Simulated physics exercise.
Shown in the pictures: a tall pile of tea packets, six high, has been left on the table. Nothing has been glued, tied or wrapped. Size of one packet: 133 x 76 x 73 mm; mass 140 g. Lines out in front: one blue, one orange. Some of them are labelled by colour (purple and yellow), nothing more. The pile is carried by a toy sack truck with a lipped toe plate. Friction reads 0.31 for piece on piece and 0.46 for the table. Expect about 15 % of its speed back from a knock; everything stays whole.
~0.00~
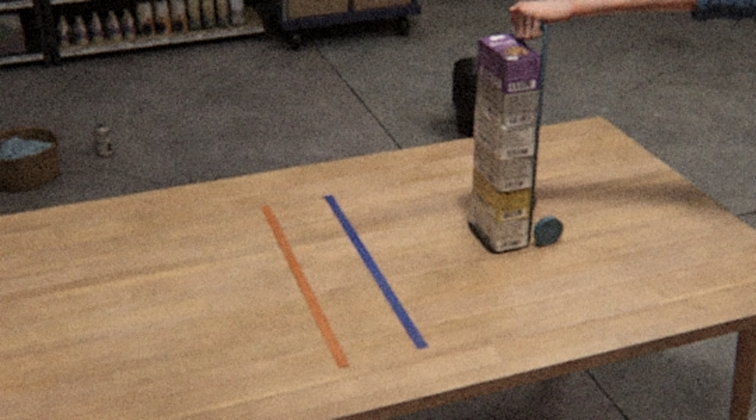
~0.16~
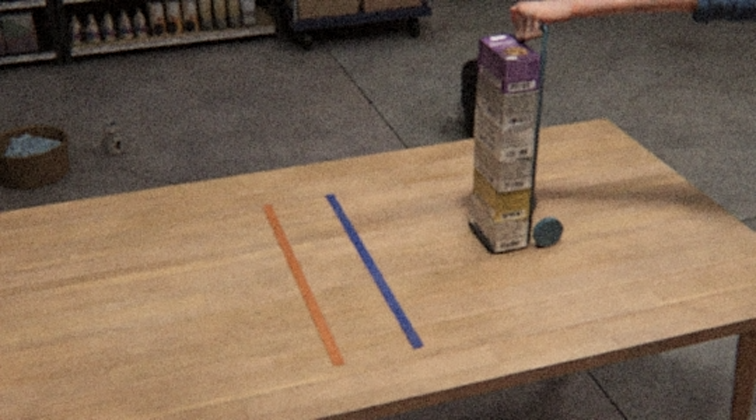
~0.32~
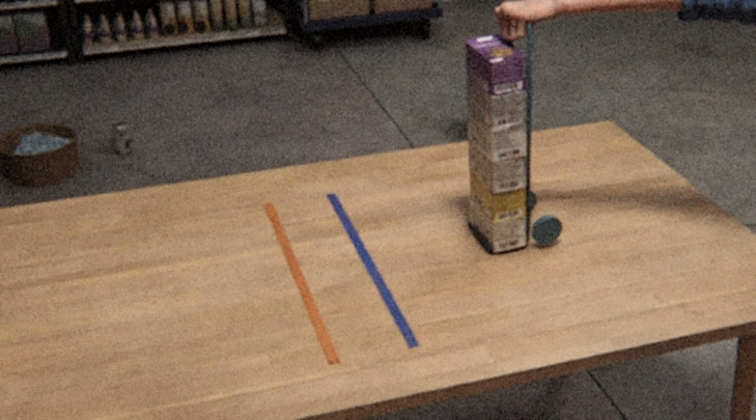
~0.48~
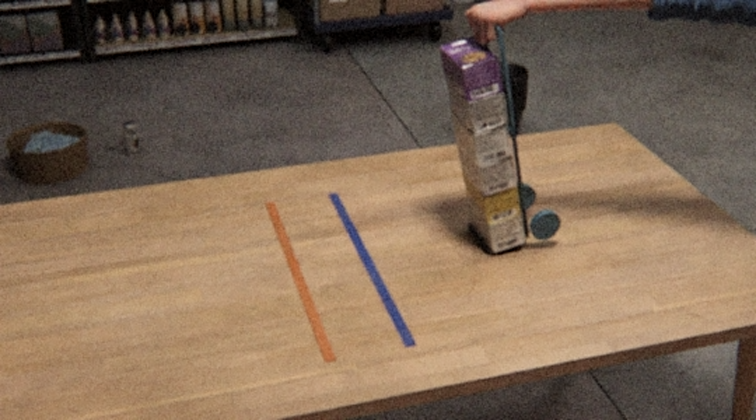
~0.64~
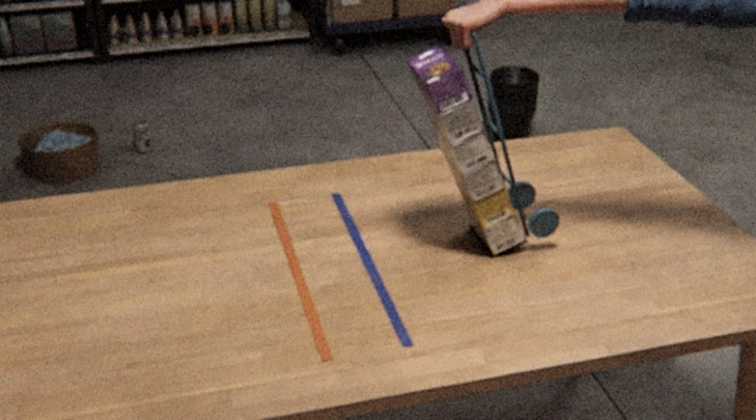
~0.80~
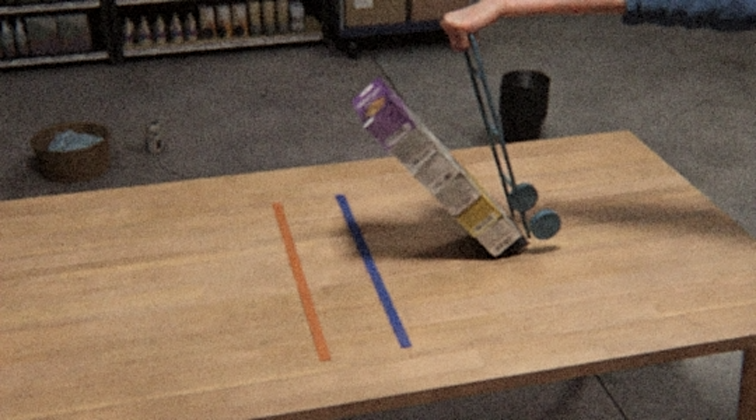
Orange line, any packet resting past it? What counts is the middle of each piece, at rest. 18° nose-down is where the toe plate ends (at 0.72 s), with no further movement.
The line gets crossed.
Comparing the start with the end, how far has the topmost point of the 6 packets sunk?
It sits roughly 35 centimetres lower.
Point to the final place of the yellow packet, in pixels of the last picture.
It ends up centred close to (430, 237).
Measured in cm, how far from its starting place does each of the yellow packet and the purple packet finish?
The yellow one ends around 18 cm from its start and the purple one around 70 cm.
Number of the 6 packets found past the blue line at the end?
The total is 3.
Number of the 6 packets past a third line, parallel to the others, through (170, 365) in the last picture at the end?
The count is 0.
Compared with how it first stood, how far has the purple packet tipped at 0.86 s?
Angle from initial pose, roughly 50 deg - estimate.
After 0.86 s, none of the 6 packets past the orange line, 6 disturbed; yellow packet 50° from how it stood; purple packet 50° from how it stood, 12 cm lower.
After 0.90 s, none of the 6 packets past the orange line, 6 disturbed; yellow packet 59° from how it stood, 37 mm lower; purple packet 58° from how it stood, 18 cm lower.
After 0.96 s, none of the 6 packets past the orange line, 6 disturbed; yellow packet on its side; purple packet 70° from how it stood, 29 cm lower.
After 1.08 s, 2 of the 6 packets past the orange line; yellow packet on its side; purple packet on its side.
In the end (1.8 s), 2 of the 6 packets past the orange line; yellow packet on its side; purple packet on its side. The farthest middle lies 14 cm beyond that line. From the last view, middles, yellow packet near (429, 237), purple packet near (227, 263).
